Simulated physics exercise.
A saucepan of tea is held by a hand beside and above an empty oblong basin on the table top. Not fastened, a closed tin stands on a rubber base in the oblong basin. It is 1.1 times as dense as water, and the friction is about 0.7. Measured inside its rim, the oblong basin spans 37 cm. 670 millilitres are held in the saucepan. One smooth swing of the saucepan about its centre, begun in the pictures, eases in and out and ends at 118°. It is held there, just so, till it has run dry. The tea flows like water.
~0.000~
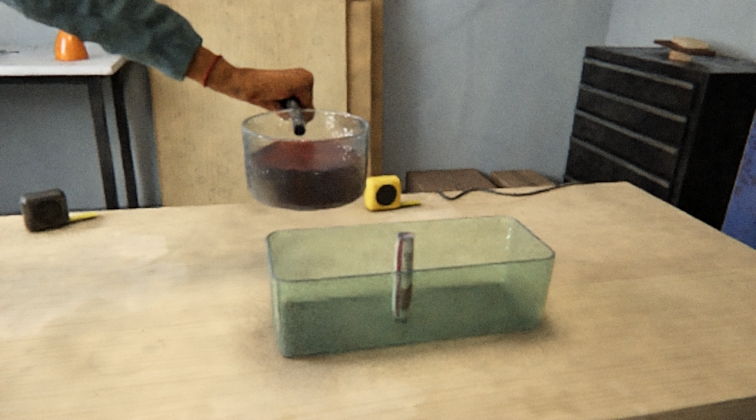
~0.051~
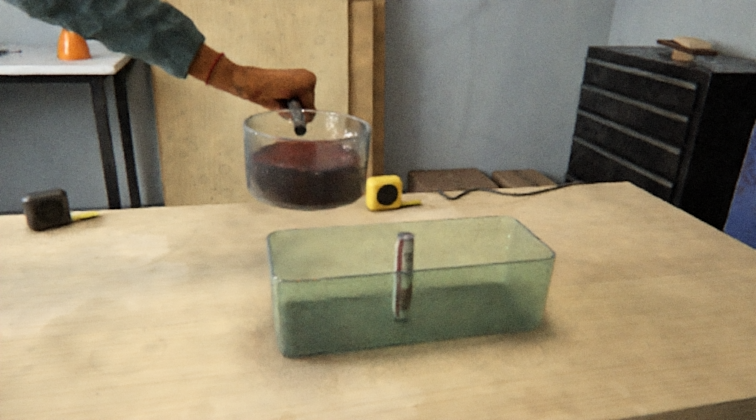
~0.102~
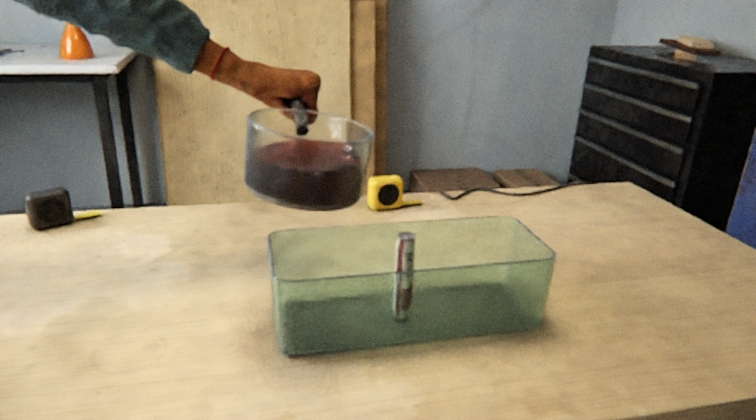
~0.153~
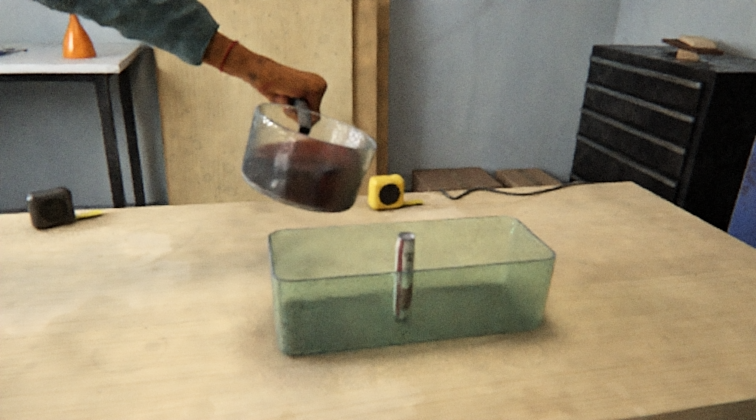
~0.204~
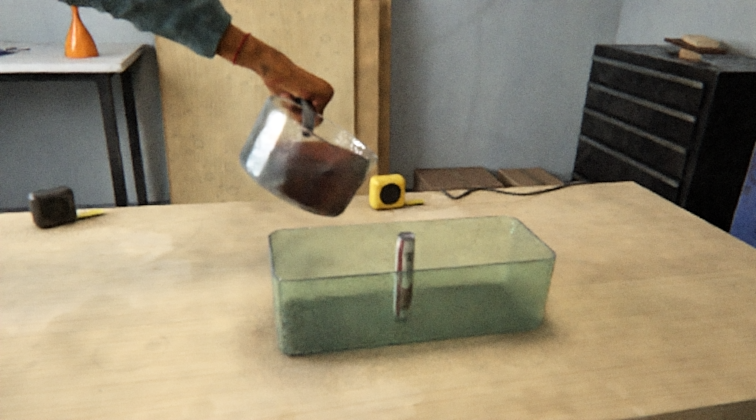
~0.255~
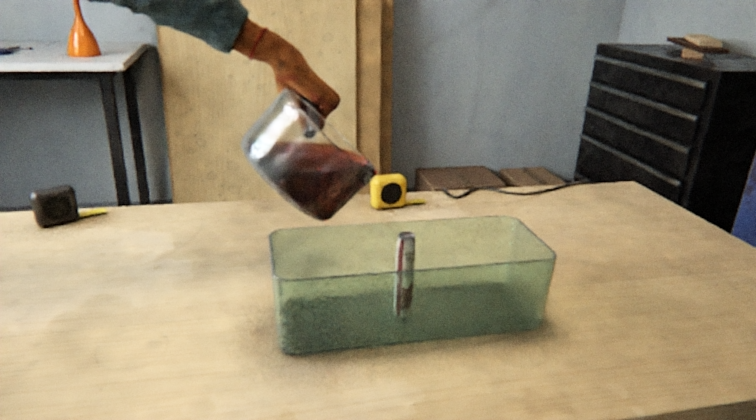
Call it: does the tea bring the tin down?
Call: Brought down.
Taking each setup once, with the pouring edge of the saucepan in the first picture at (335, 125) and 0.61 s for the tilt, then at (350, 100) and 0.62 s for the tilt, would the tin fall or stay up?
Trial 1 - tin stays standing; trial 2 - tin tips.
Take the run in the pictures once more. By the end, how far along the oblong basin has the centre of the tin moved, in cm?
9.5 cm.
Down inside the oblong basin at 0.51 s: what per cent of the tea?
Fraction in basin: Approx. 46%.
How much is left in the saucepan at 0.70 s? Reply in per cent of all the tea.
Near 3 in a hundred.
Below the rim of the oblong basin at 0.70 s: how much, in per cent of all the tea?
About 92 %.
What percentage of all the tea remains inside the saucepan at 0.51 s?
Roughly 20 percent.
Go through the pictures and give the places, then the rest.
In the first frame, tilt 0°; pouring edge (367, 124); surface from (247, 157) to (363, 152); the oblong basin's rim runs from (270, 257) to (534, 236); the tin's top is at (405, 240).
In the second frame, tilt 2°; pouring edge (368, 126); surface from (248, 156) to (363, 153).
In the third frame, tilt 8°; pouring edge (371, 133); surface from (248, 156) to (364, 154).
In the fourth frame, tilt 17°; pouring edge (374, 143); surface from (246, 155) to (365, 156).
In the fifth frame, tilt 30°; pouring edge (374, 157); surface from (245, 149) to (368, 157).
In the sixth frame, tilt 44°; pouring edge (371, 172); surface from (245, 144) to (366, 161); 1 per cent is over the edge.
After 0.51 s the tilt is 110° and 21 per cent is still to pour; the tin stands where it began.
After 0.70 s the tilt is 118° and 3 per cent is still to pour; the tin leans 9°.
After 0.90 s the tilt is 118° and 0 per cent is still to pour; the tin leans 53°.
After 1.11 s the tilt is 118° and 0 per cent is still to pour; the tin lies on its side.
In the end the tin lies on its side.
